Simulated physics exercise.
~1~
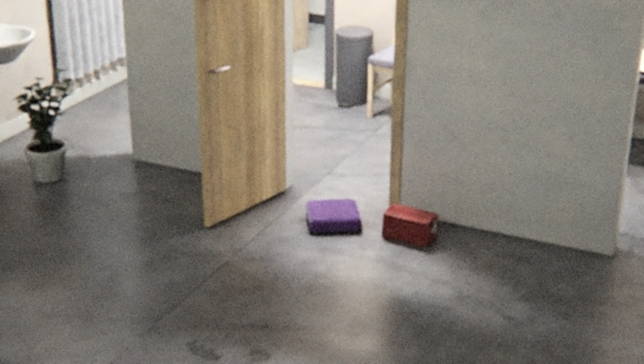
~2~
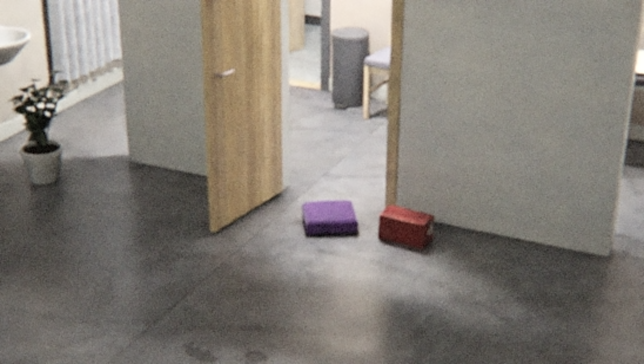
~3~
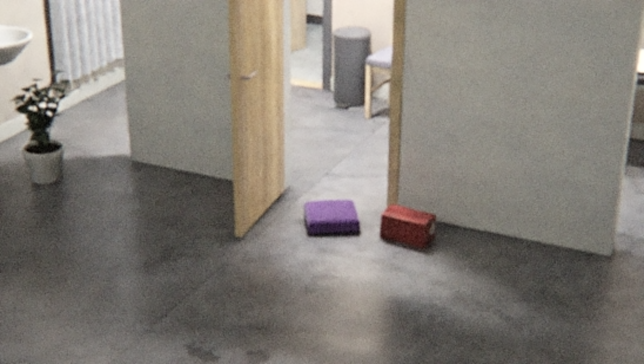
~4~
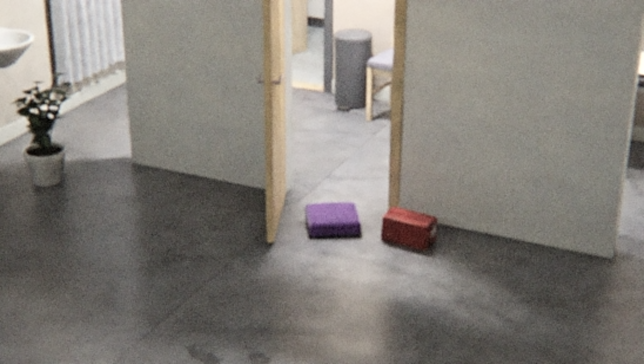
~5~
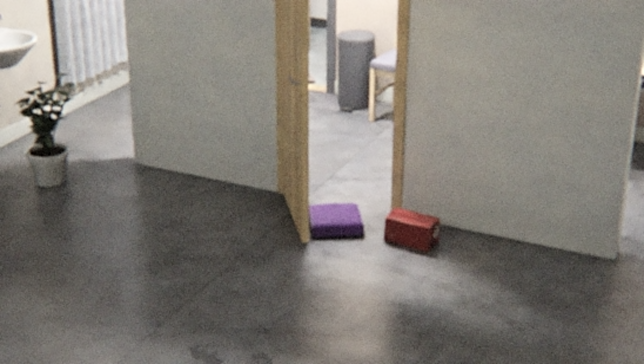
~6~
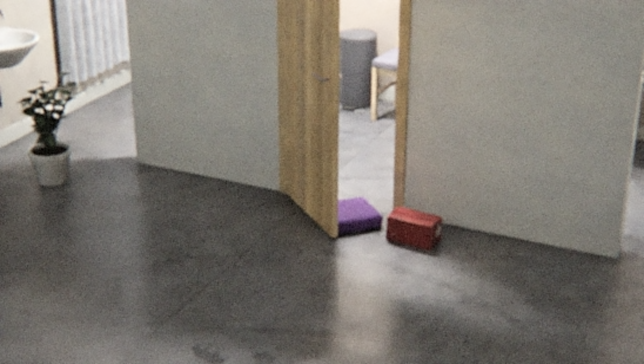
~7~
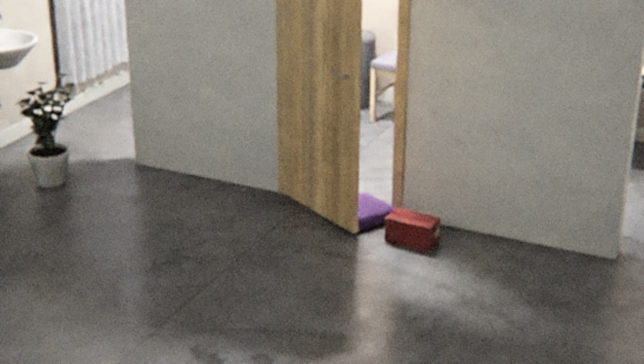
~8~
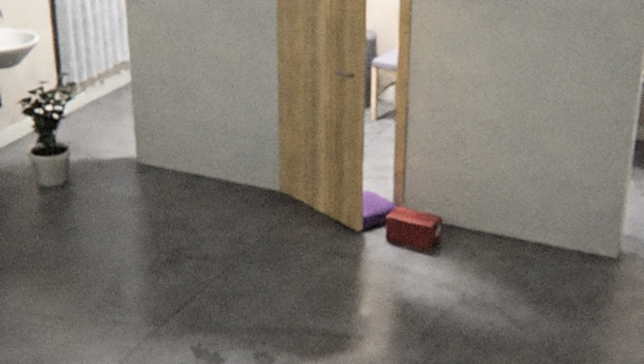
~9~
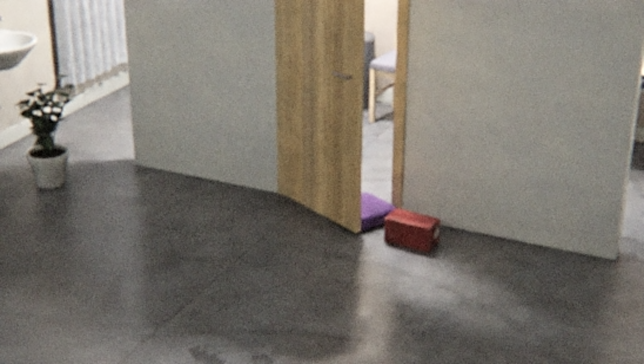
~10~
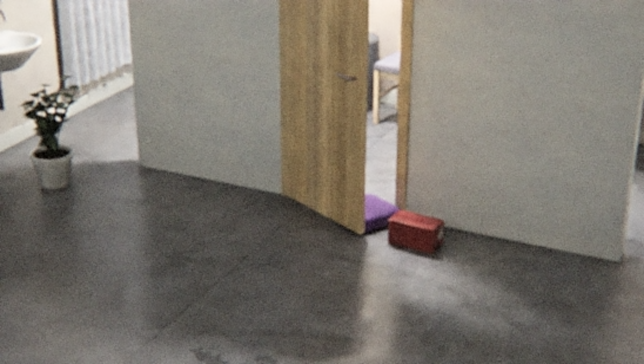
The wooden door swings toward closing, nudges the purple cushion right, and stops partly open.
